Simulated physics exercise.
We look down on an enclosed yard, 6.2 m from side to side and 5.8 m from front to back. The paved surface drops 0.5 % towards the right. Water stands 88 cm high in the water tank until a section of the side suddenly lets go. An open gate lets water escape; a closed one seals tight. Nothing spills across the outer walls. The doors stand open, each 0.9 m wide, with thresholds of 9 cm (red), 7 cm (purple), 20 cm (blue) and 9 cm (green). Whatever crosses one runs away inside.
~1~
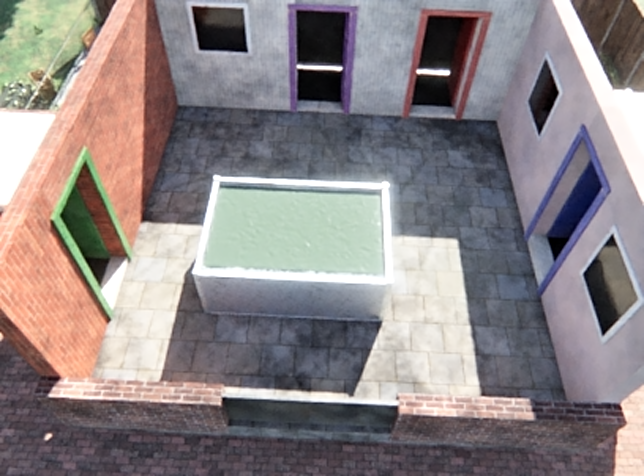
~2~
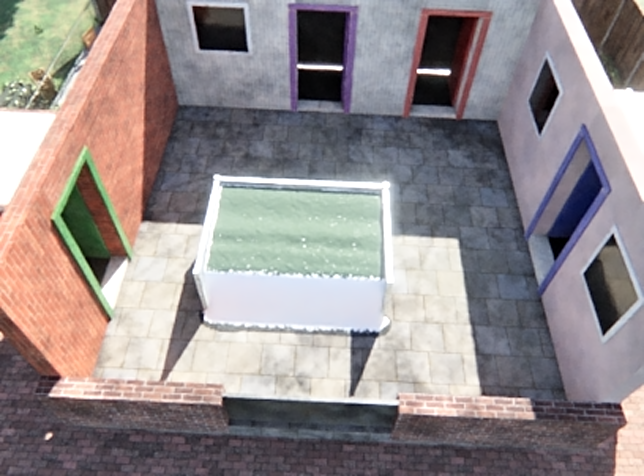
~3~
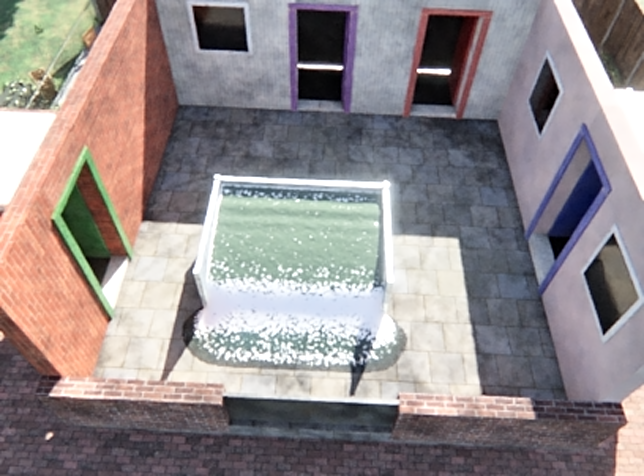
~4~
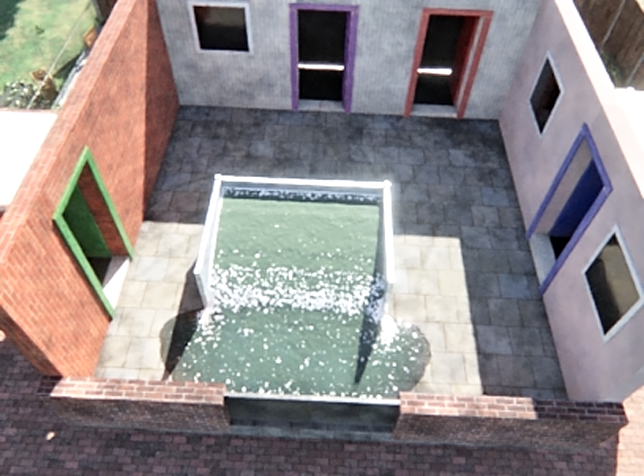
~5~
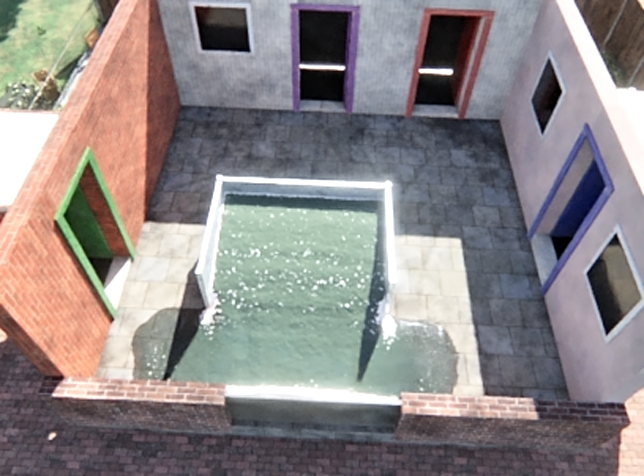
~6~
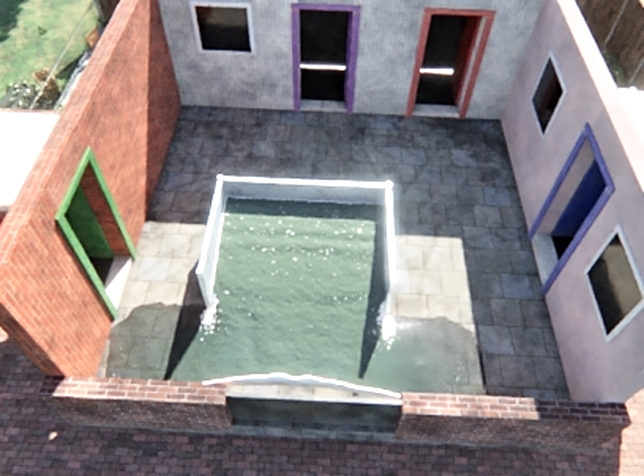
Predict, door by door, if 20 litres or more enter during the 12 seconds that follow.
The water let in: At the red door it exceeds the limit; at the purple door it exceeds the limit; at the blue door it stays under the limit; at the green door it passes the limit.
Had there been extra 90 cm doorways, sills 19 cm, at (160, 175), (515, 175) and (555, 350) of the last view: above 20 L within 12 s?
In that order: Not over, under, past it.
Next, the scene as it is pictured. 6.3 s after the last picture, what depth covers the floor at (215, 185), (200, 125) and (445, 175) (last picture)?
In that order: 3, 10 and 12 cm.
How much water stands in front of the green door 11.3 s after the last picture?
Some 7.0 cm.
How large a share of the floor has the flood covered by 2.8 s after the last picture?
Near 75 per cent is wet.
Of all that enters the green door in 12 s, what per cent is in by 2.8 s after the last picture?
About 80 per cent.
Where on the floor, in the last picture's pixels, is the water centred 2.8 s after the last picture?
At about (331, 283).
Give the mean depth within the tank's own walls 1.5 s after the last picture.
About 19 cm.
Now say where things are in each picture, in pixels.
The water tank at (297, 230) is whole and still, 88 cm deep, in the first frame.
Water pours out at (294, 302) and has run 1.3 m, to (387, 321); typically 7 cm deep outside, 88 cm at the water tank's back, in the second frame.
Water pours out at (295, 303) and has run 1.5 m, to (397, 349); typically 14 cm deep outside, 81 cm at the water tank's back, in the third frame.
Water pours out at (295, 304) and has run 1.8 m, to (417, 370); typically 13 cm deep outside, 75 cm at the water tank's back, in the fourth frame.
The front is at a hidden place, 2.3 m from the gap at (297, 305); 5.2 m2 of floor is under water; 72 cm left at the back of the water tank, in the fifth frame.
Water pours out at (298, 305) and has run 2.7 m, to a hidden place; typically 17 cm deep outside, 64 cm at the water tank's back, in the sixth frame.
Then, 0.7 s after the last picture water covers 25 % of the floor and is deepest (66 cm) near (89, 399); red door not reached, purple door not reached, blue door not reached, green door not reached.
Then, 1.5 s after the last picture water covers 40 % of the floor and is deepest (48 cm) near (89, 399); red door not reached, purple door not reached, blue door 10 cm at the sill, 0 L in, green door 19 cm at the sill, 4 L in.
Then, 2.8 s after the last picture water covers 75 % of the floor and is deepest (26 cm) near (533, 421); red door 10 cm at the sill, 0 L in, purple door not reached, blue door 16 cm at the sill, 0 L in, green door 15 cm at the sill, 51 L in.
Then, 6.3 s after the last picture water covers 100 % of the floor and is deepest (16 cm) near (500, 122); red door 13 cm at the sill, 77 L in, purple door 13 cm at the sill, 32 L in, blue door 9 cm at the sill, 0 L in, green door 7 cm at the sill, 66 L in.
Then, 11.3 s after the last picture water covers 100 % of the floor and is deepest (13 cm) near (538, 321); red door 11 cm at the sill, 109 L in, purple door 12 cm at the sill, 86 L in, blue door 9 cm at the sill, 0 L in, green door 7 cm at the sill, 66 L in.
